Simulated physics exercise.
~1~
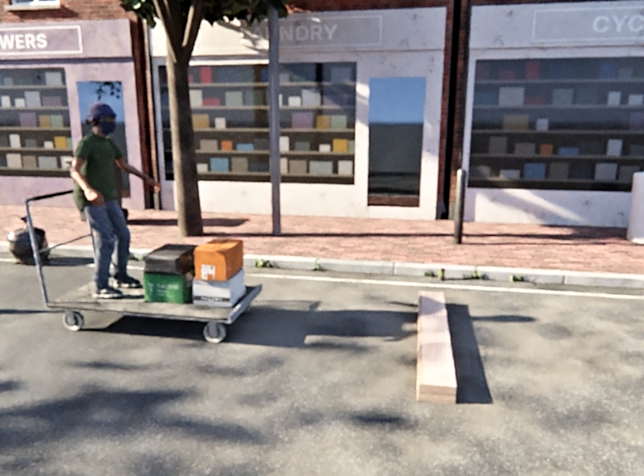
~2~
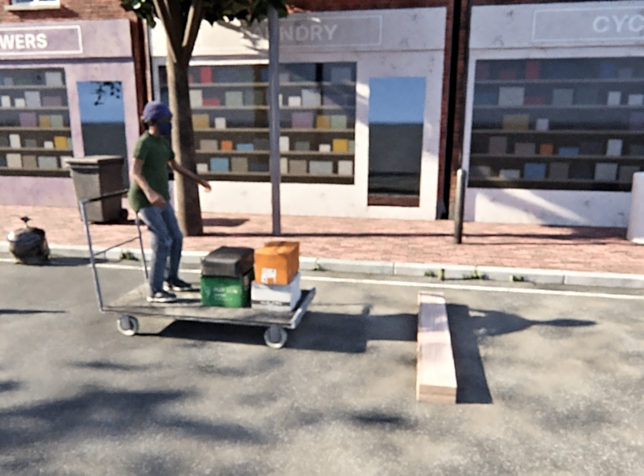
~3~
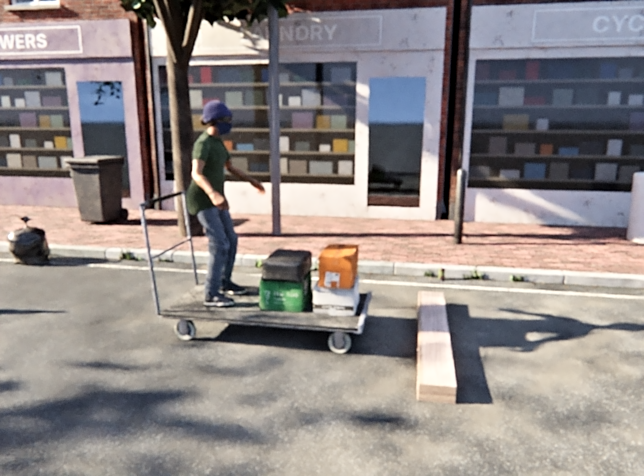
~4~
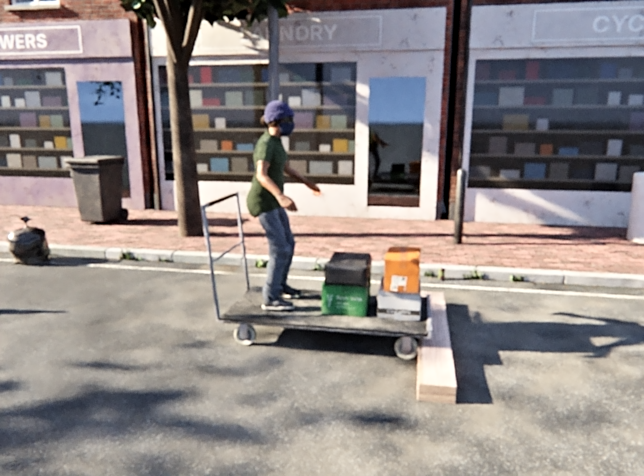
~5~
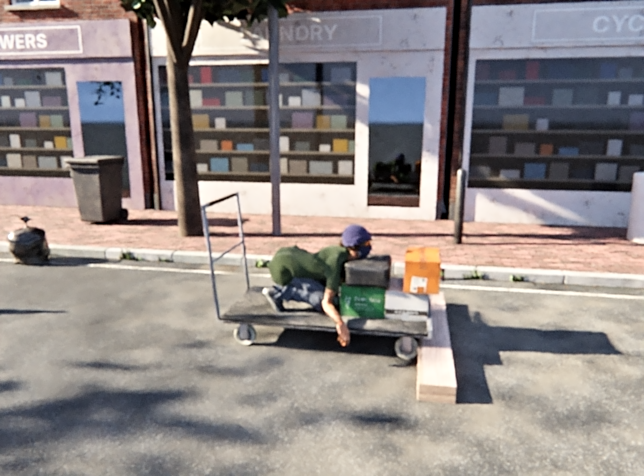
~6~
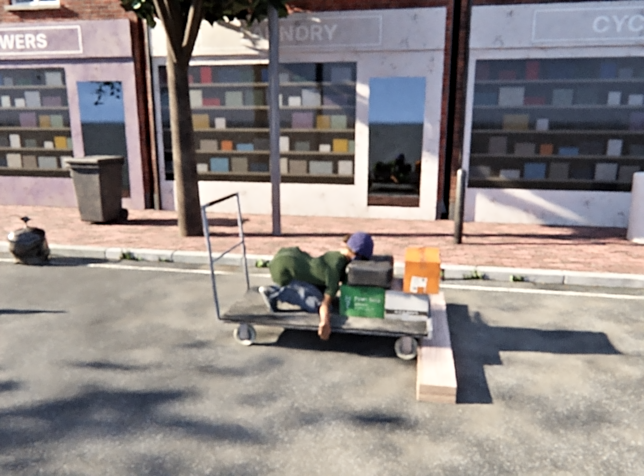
On a sunny street lined with shops, a person in a cap rode standing on a flat trolley of boxes moving right, until it stopped against a long raised block and the rider toppled forward, ending slumped against the boxes, all still aboard.
